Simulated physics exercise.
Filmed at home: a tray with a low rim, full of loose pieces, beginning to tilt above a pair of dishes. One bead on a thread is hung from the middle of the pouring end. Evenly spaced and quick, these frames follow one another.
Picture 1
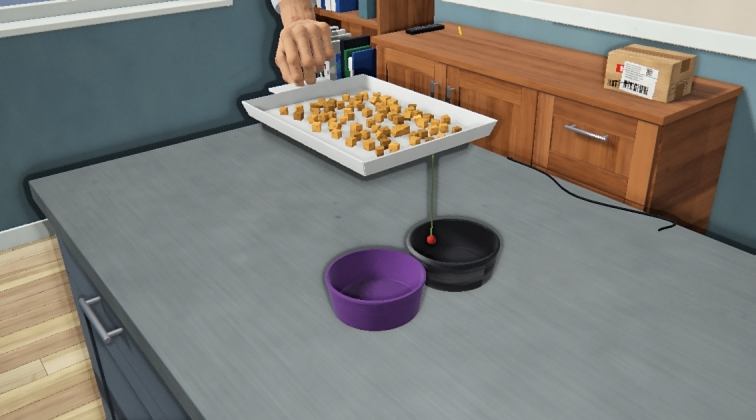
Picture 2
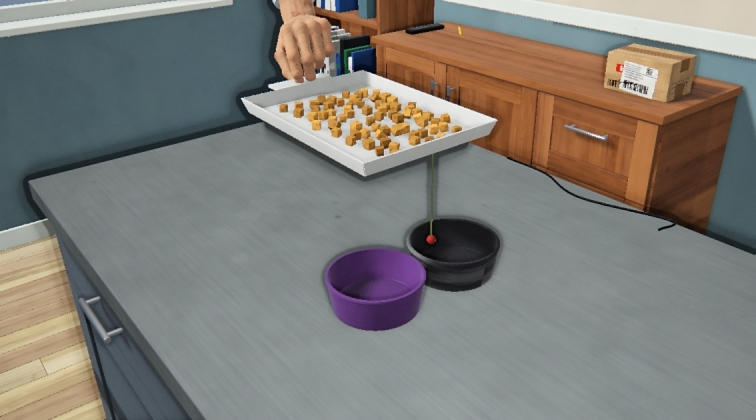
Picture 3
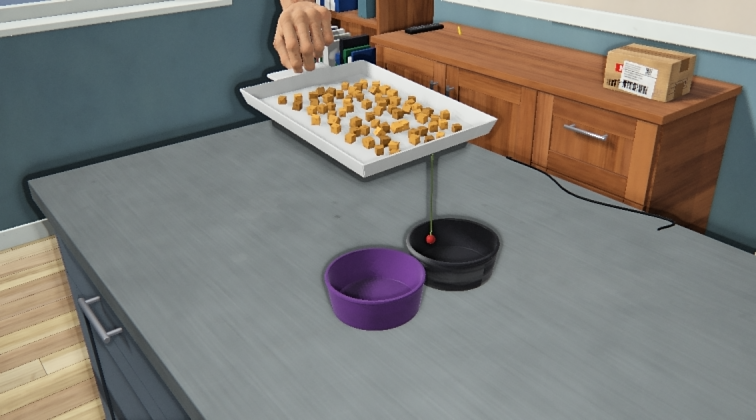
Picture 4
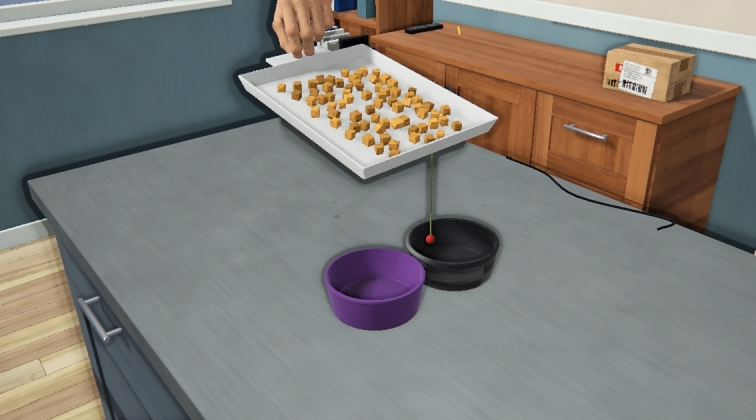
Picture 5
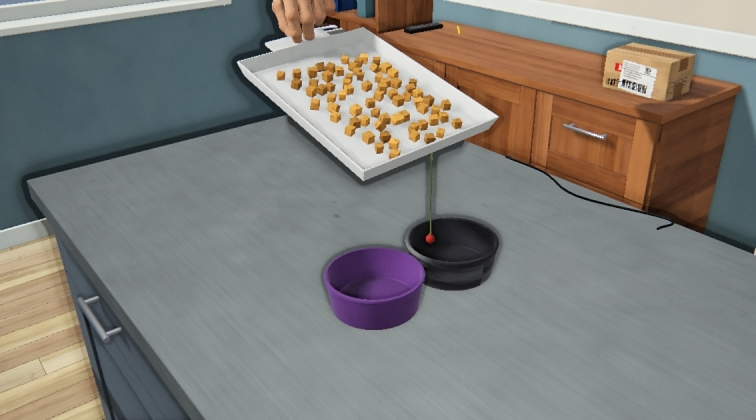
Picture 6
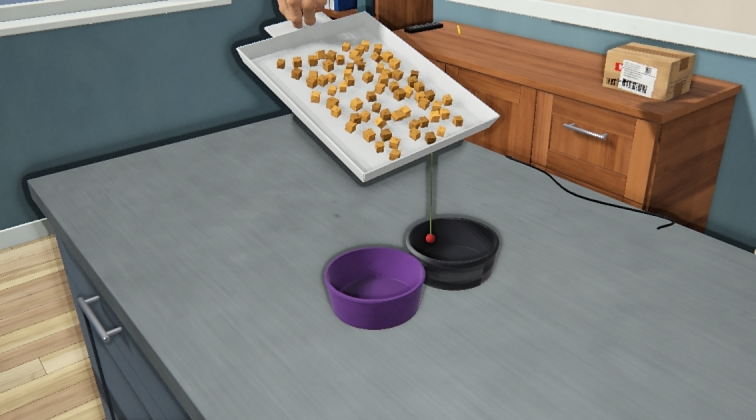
A white tray of loose croutons starts nearly level above a purple dish and a black dish on a gray counter, held at its far end by a hand. The hand steadily raises that end, and the tray tilts toward the dishes, its near left corner dipping lowest.
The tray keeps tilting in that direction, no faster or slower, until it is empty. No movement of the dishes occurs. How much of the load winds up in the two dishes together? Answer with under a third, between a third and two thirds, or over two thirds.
The two dishes together get between a third and two thirds of it.
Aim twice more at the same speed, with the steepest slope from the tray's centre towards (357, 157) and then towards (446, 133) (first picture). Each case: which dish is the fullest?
Try one: The left-side dish. Try two: The right-side dish.
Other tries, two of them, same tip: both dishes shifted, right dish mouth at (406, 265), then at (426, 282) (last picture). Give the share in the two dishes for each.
In the first position around 60 percent, in the second around 70 percent.
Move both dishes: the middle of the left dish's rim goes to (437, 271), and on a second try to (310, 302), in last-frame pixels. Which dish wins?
First place: The left-hand one. Second place: The right-hand one.
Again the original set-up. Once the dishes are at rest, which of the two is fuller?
The fuller one is the leftmost dish.
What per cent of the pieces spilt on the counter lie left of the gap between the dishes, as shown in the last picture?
Estimate: Roughly 10 %.
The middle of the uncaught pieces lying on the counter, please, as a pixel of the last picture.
The middle lies near (503, 355).
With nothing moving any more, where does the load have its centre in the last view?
(402, 315).
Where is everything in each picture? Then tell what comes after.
Corners of the pouring end at (365, 159) and (489, 120), level; middle of the load at (379, 118), croutons; left dish at (407, 308); right dish at (485, 270); bead on its thread at (431, 240), in the first picture.
Corners of the pouring end at (365, 160) and (490, 120), level; middle of the load at (379, 116), in the second picture.
Corners of the pouring end at (364, 161) and (490, 118), tipped barely, lowest at the left corner; middle of the load at (378, 111), in the third picture.
Corners of the pouring end at (365, 164) and (490, 117), tipped a little, lowest at the left corner; middle of the load at (378, 103), in the fourth picture.
Corners of the pouring end at (365, 166) and (491, 116), tipped a little, lowest at the left corner; middle of the load at (379, 96), in the fifth picture.
Corners of the pouring end at (365, 169) and (492, 114), tipped clearly, lowest at the left corner; middle of the load at (380, 88); left dish at (406, 307); right dish at (484, 269), in the sixth picture.
Soon, tray tipped steeply; nearly all on the tray; a stray few in the air.
A while on, tray tipped right over; about half on the tray; a small part in the left dish; about a quarter outside both; about a quarter in the air.
Towards the end, tray tipped past a quarter turn; about half in the left dish; about half outside both.
Finally, tray tipped past a quarter turn; about half in the left dish; none in the right dish; about half outside both.
